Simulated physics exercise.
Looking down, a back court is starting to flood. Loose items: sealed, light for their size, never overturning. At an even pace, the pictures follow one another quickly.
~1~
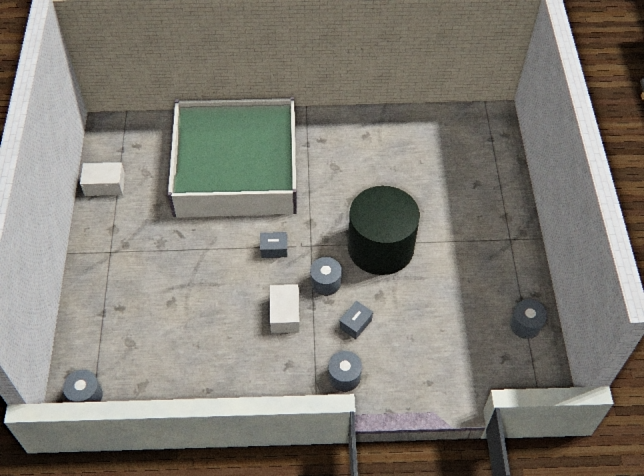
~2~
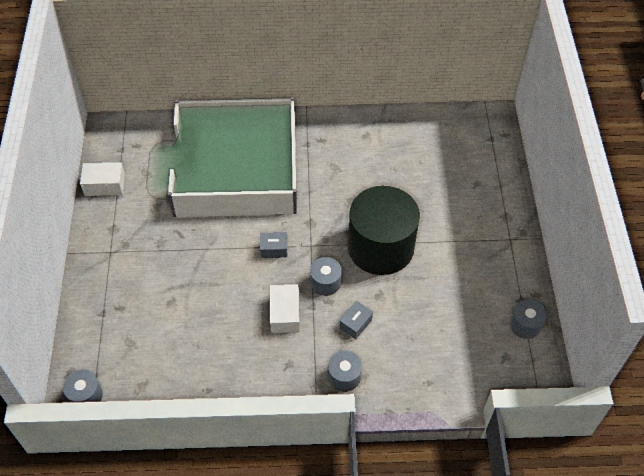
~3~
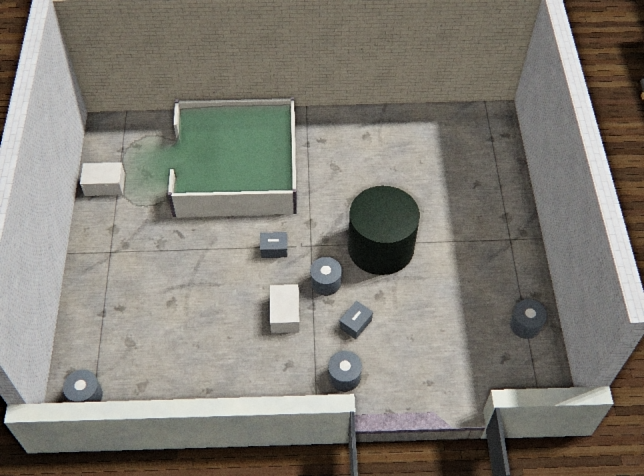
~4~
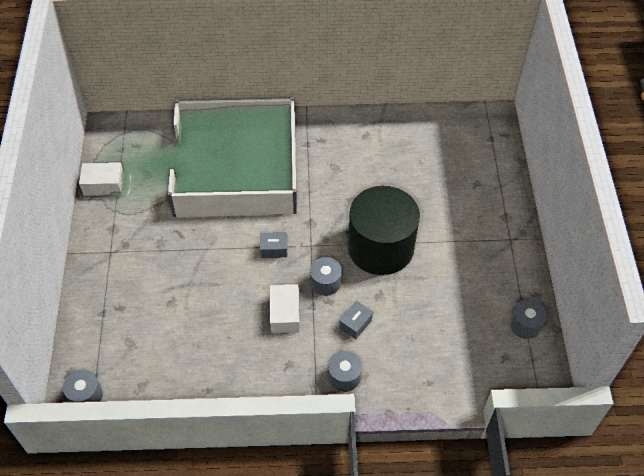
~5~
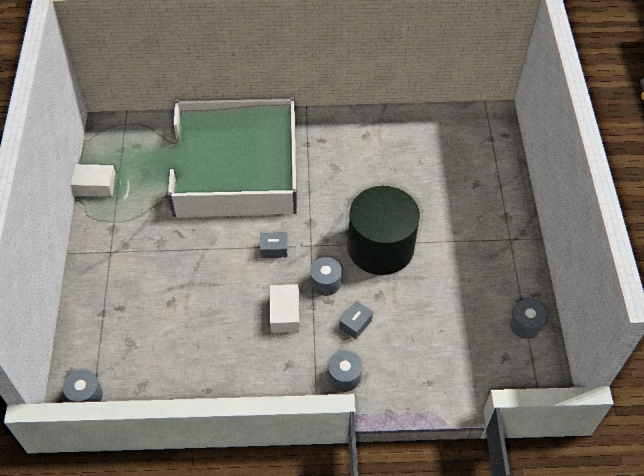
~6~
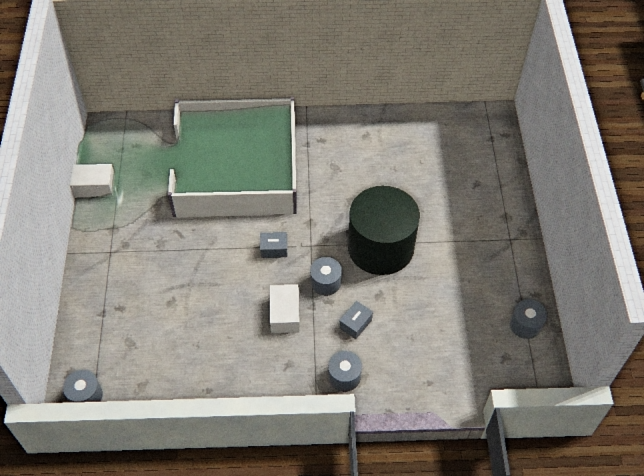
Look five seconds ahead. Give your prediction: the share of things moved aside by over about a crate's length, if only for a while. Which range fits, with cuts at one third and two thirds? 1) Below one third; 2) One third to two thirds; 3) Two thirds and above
The answer is 1.
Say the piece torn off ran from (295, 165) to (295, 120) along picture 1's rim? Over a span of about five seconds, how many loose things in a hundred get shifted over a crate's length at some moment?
I'd guess close to 0 percent.
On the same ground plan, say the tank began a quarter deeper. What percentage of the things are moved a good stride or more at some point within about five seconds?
Something like 20 percent.
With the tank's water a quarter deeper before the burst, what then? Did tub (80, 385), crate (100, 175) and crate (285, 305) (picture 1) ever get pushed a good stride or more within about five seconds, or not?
First: Goes past it; second: Goes past it; third: Falls short.
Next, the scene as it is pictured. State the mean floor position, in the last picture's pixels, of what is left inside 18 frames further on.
That averages to about (296, 329) on the floor.
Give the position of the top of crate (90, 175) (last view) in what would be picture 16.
Approximately at pixel (91, 233).
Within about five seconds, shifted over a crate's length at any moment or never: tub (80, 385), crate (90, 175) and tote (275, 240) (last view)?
In turn: That far or more, moved that far, never so far.
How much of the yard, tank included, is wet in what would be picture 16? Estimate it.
Near 25 %.
A moment on, 0 of 8 are well off their spots; 1 afloat.
Next, 1 of 8 are well off their spots; 1 afloat.
Later, 1 of 8 are well off their spots; 0 afloat.
In the end, 2 of 8 are well off their spots, and 2 have been at some point; 1 afloat.
